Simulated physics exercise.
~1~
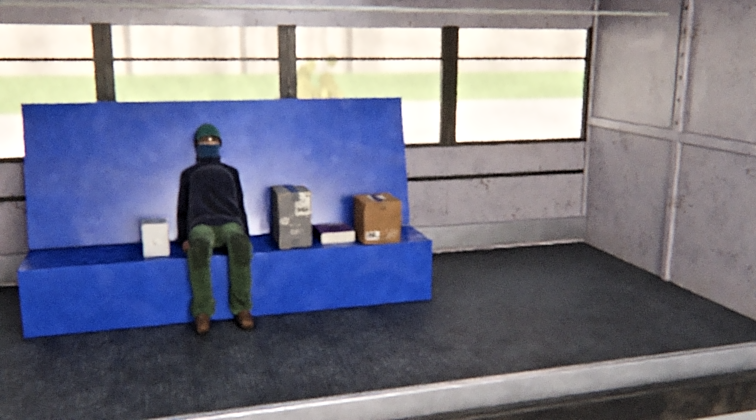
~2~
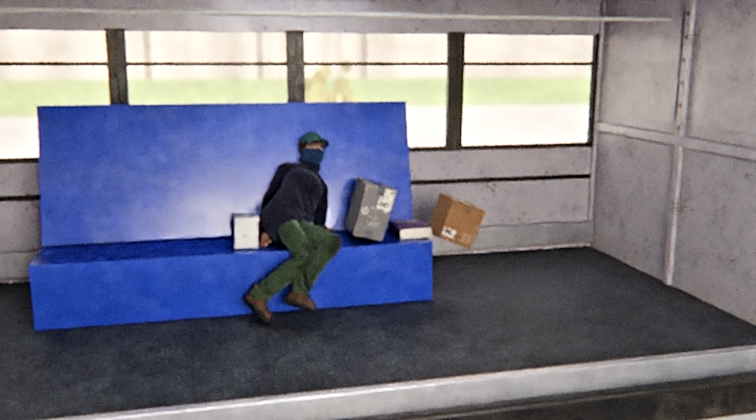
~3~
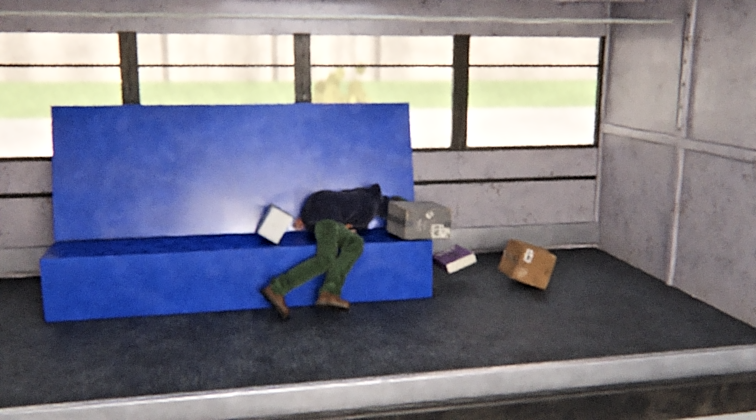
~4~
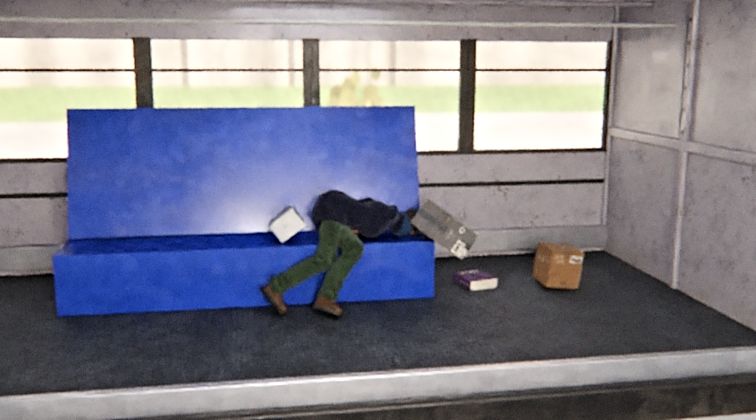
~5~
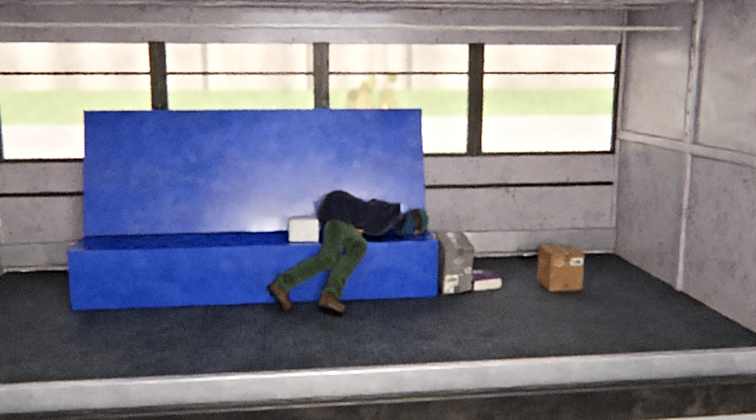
A person in a green cap, dark jacket and green trousers sits slumped on a long blue bench inside a grey tram car, seen from the front as the view drifts slightly sideways. A white box stands to the left, with a grey package, a purple book-like folder and a brown box to the right. Everything lurches right, and the brown box flies off the bench end. The person topples sideways onto the seat as the folder and the grey package follow. Finally, all three lie on the dark floor, while the white box tips over but stays beside the sprawled person.
